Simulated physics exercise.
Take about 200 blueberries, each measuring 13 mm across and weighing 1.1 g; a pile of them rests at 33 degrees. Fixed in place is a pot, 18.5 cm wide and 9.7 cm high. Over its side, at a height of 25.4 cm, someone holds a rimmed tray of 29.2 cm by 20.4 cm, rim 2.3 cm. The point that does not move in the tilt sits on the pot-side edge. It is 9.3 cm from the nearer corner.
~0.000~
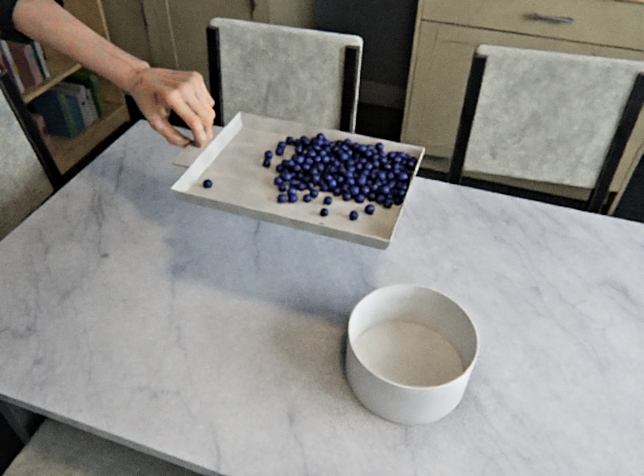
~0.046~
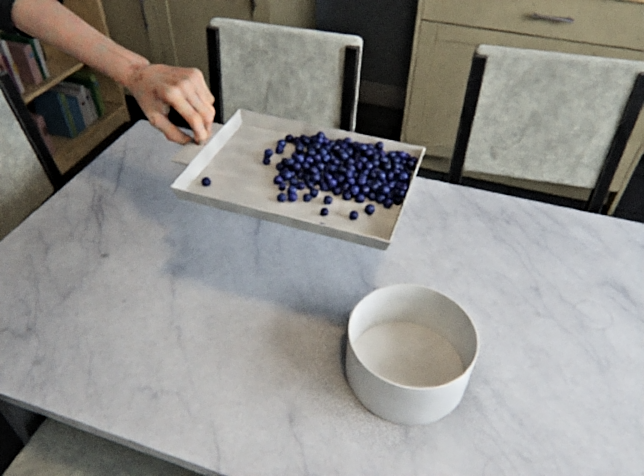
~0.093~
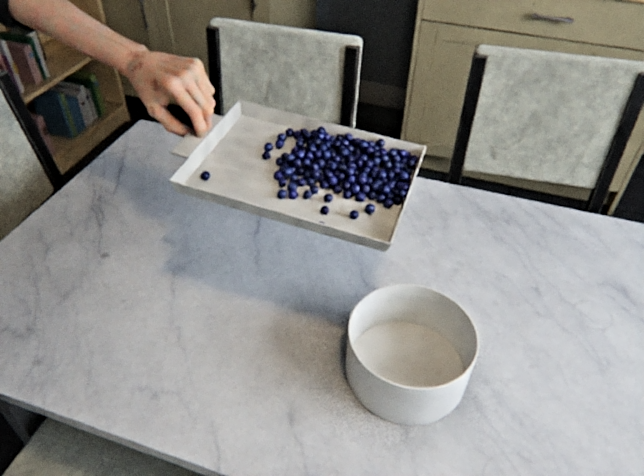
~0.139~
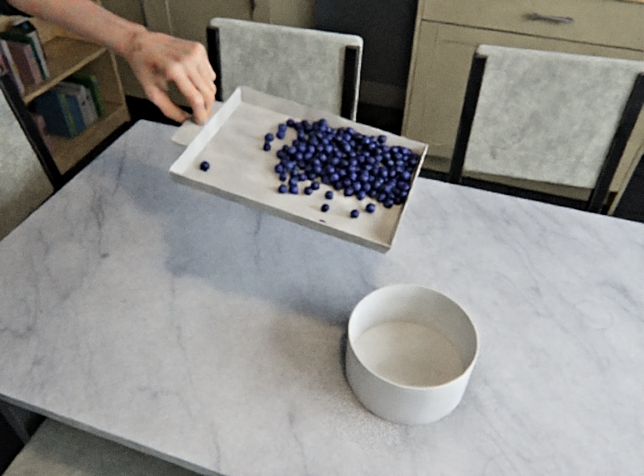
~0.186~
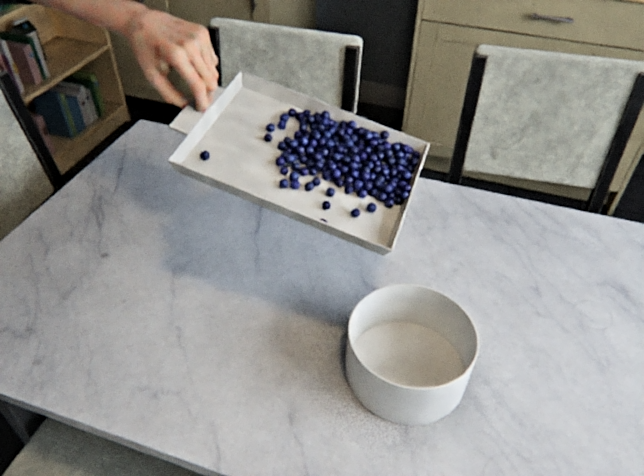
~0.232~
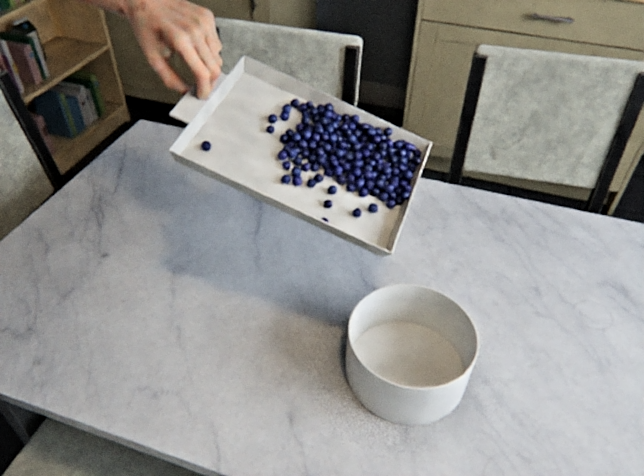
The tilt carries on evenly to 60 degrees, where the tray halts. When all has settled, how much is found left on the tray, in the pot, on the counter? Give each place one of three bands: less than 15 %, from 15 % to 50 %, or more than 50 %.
Tray - more than 50 %; pot - from 15 % to 50 %; counter - less than 15 %.
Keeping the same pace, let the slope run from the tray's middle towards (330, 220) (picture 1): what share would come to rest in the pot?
40 %.
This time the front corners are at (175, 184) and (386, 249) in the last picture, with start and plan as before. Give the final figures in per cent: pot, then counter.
Split: Pot = 15, counter = 5.
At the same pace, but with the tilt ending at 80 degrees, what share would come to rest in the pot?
That would give about 85 per cent.
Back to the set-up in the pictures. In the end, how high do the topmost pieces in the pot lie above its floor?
I'd put it at close to 2.0 centimetres.
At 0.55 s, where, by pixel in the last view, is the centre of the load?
Estimated load position: Around (388, 172).
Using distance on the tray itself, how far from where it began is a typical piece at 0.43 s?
About 2 cm.
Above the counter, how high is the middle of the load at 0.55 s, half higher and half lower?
The halfway mark is near 30 cm.
After 0.43 s, tilt 41 degrees; the tray holds 100 %, the pot 0 %.
After 0.55 s, tilt 54 degrees; the tray holds 100 %, the pot 0 %.
Then, at 0.81 s, tilt 60 degrees; the tray holds 80 %, the pot 10 %.
By 1.9 s all is still; tray 70 %, pot 30 %, counter 0 %.
